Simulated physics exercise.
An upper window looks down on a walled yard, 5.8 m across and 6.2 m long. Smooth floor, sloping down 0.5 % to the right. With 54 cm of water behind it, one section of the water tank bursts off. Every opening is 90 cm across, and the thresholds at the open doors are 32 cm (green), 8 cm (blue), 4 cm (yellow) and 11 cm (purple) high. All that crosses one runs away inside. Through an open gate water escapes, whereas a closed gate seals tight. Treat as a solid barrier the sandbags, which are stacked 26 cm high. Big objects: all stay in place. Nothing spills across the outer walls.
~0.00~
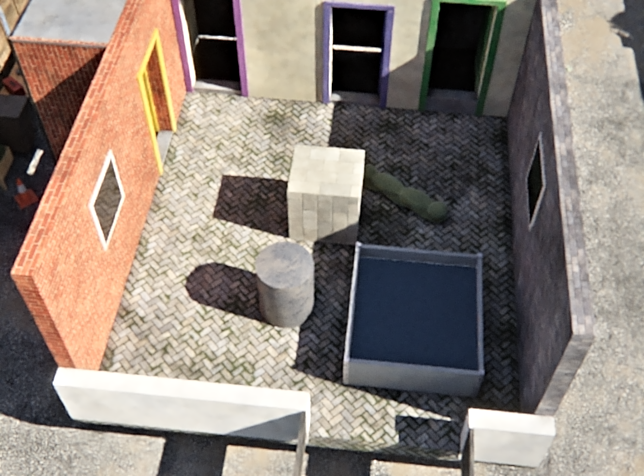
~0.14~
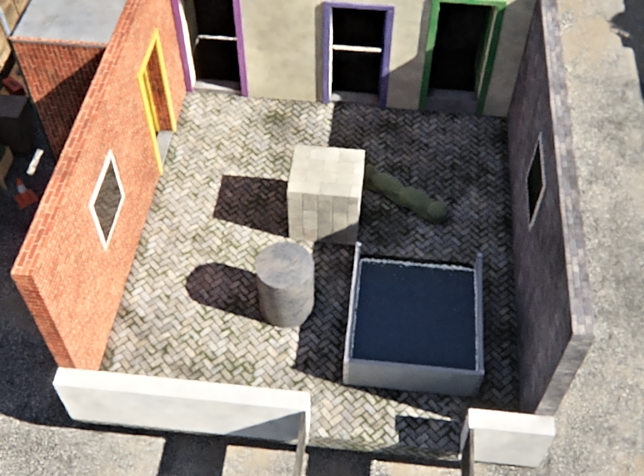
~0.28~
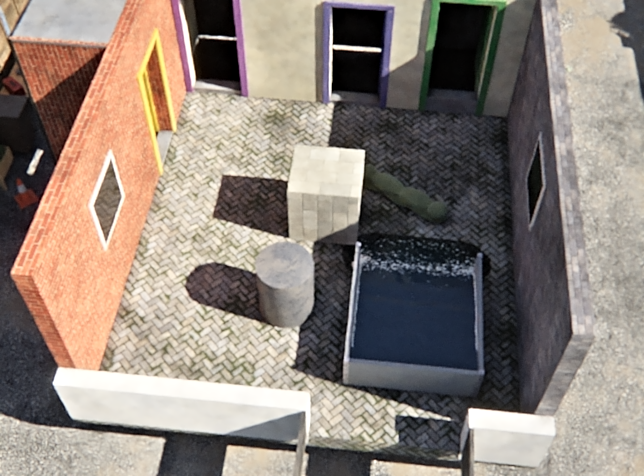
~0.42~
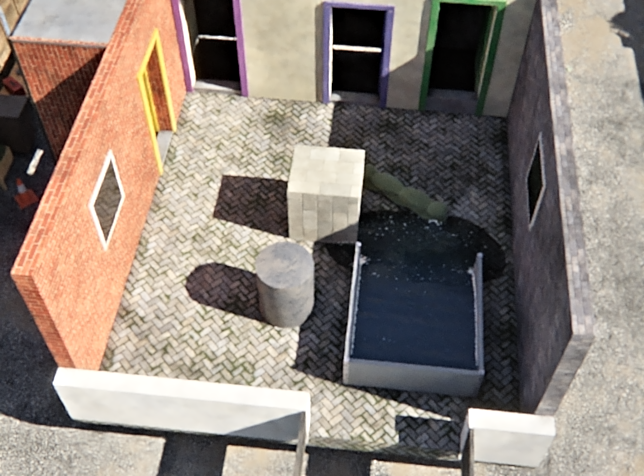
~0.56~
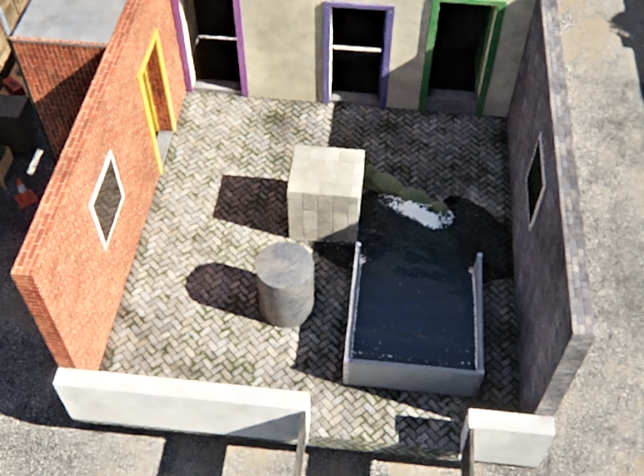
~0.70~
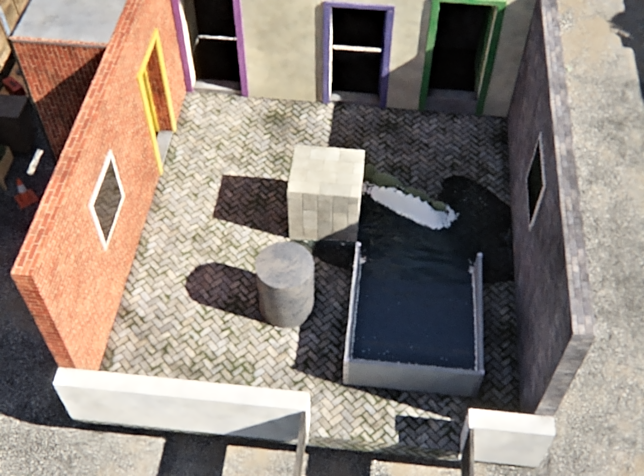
A walled yard with a herringbone-paved floor, seen from high above by a still camera, has an orange brick wall on the left, a dark wall on the right, and purple, blue and green-framed openings at the back. A pale block and a grey cylinder stand left of a water tank, with greenish sandbags behind. The tank's far side gives way and dark water pours out, spreading across the paving and foaming white along the sandbags.
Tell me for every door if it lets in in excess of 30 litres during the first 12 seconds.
My prediction: Green door: Lags behind the figure; blue door: Lags behind the figure; yellow door: Outstrips the figure; purple door: Lags behind the figure.
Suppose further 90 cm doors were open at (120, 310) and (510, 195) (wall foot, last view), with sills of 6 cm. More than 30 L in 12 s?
Well, the first one ends up on the low side, the second one on the high side.
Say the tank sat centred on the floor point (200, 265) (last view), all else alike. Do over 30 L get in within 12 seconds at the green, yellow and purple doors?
So the green door keeps within it, the yellow door tops the limit and the purple door tops the limit.
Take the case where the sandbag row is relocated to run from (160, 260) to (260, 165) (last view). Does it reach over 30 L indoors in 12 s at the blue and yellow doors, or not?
Result: Blue door beyond the limit; yellow door beyond the limit.
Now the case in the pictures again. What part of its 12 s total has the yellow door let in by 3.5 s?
Roughly 10%.
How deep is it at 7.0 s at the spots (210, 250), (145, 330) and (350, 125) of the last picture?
5, 2 and 5 cm, respectively.
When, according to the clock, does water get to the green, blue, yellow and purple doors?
The front reaches green at 1.6 s, blue at 2.6 s, yellow at 2.4 s, purple at 2.6 s.
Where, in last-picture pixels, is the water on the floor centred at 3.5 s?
Its balance point lies near (396, 213).
After 1.4 s water covers 25 % of the floor and is deepest (42 cm) near (375, 215); green door not reached, blue door not reached, yellow door not reached, purple door not reached.
After 2.2 s water covers 45 % of the floor and is deepest (33 cm) near (420, 219); green door 16 cm at the sill, 0 L in, blue door not reached, yellow door not reached, purple door not reached.
After 3.5 s water covers 55 % of the floor and is deepest (22 cm) near (475, 115); green door 18 cm at the sill, 0 L in, blue door 8 cm at the sill, 2 L in, yellow door 7 cm at the sill, 9 L in, purple door 4 cm at the sill, 0 L in.
After 7.0 s water covers 85 % of the floor and is deepest (11 cm) near (164, 163); green door 7 cm at the sill, 0 L in, blue door 4 cm at the sill, 3 L in, yellow door 9 cm at the sill, 46 L in, purple door 8 cm at the sill, 0 L in.
After 12.0 s water covers 95 % of the floor and is deepest (7 cm) near (309, 369); green door 5 cm at the sill, 0 L in, blue door 5 cm at the sill, 3 L in, yellow door 5 cm at the sill, 74 L in, purple door 5 cm at the sill, 0 L in.
